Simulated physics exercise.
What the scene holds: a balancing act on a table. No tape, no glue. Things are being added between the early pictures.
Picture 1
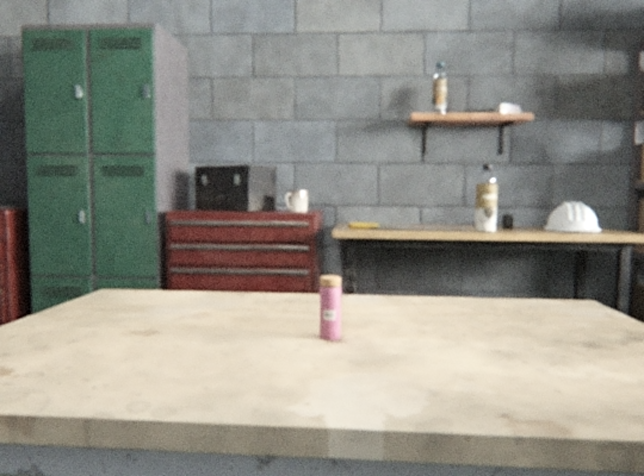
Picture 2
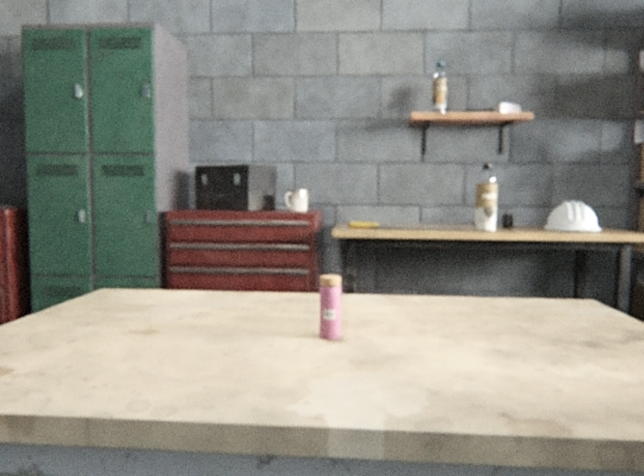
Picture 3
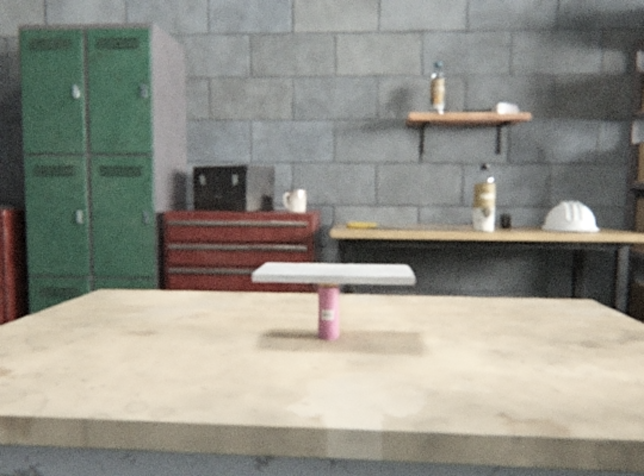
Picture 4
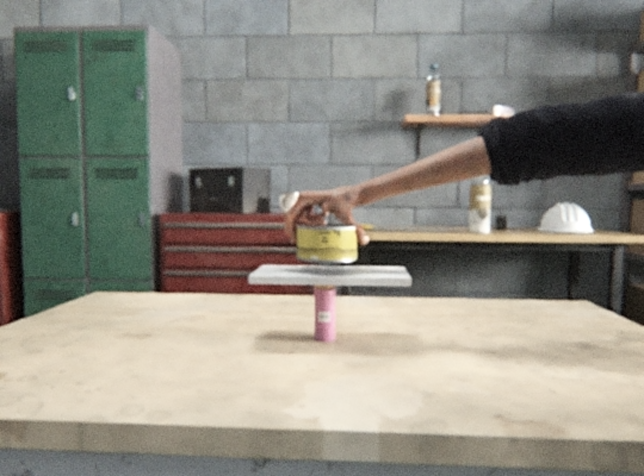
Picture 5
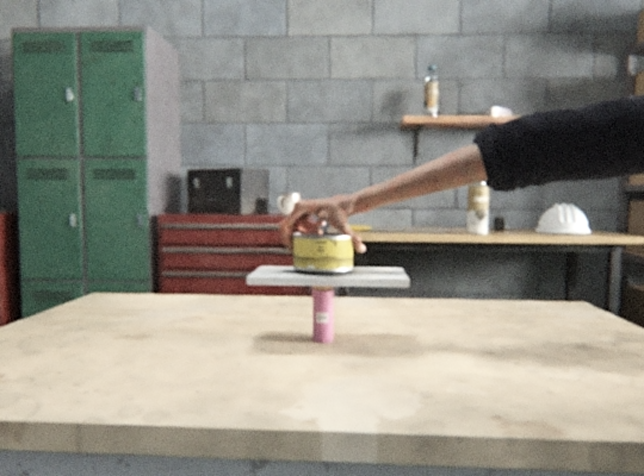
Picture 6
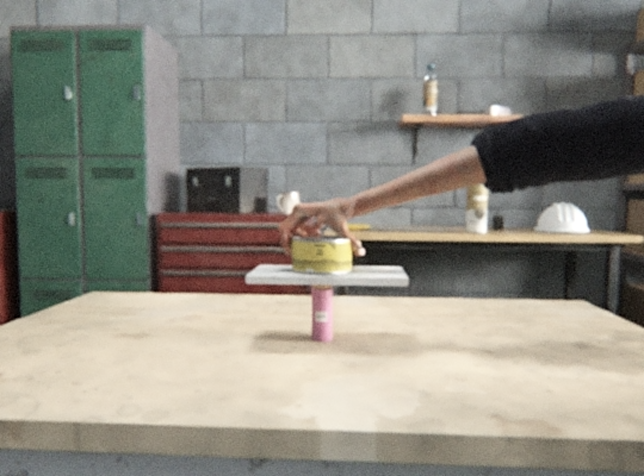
To begin with, a small pink shaker stands alone on a pale table in a workshop. A flat, light-coloured board then appears balanced across its top. Next, a dark-sleeved arm from the right lowers a yellow tub a short way onto the board, keeping its hand on it.
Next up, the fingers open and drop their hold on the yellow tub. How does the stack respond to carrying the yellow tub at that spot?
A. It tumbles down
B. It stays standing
B, it stays standing.
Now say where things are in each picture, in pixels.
In the first picture, the last thing is not in view yet; pink shaker (330, 308).
In the second picture, the last thing is not in view yet; pink shaker (330, 307).
In the third picture, the last thing is not in view yet; pink shaker (328, 307).
The fourth picture shows still above its spot; yellow tub (327, 242); pink shaker (325, 309).
The fifth picture shows still above its spot; yellow tub (323, 251); pink shaker (323, 310).
The sixth picture shows set down, still held; yellow tub (322, 254); pink shaker (322, 309).
Then, 0.70 s past the last view, nothing moves.
Then, 1.70 s past the last view, yellow tub resting near (322, 255).
Finally, all 3 still in place. Final places as the last picture's camera would see them, yellow tub near (322, 254). The stack stays up.
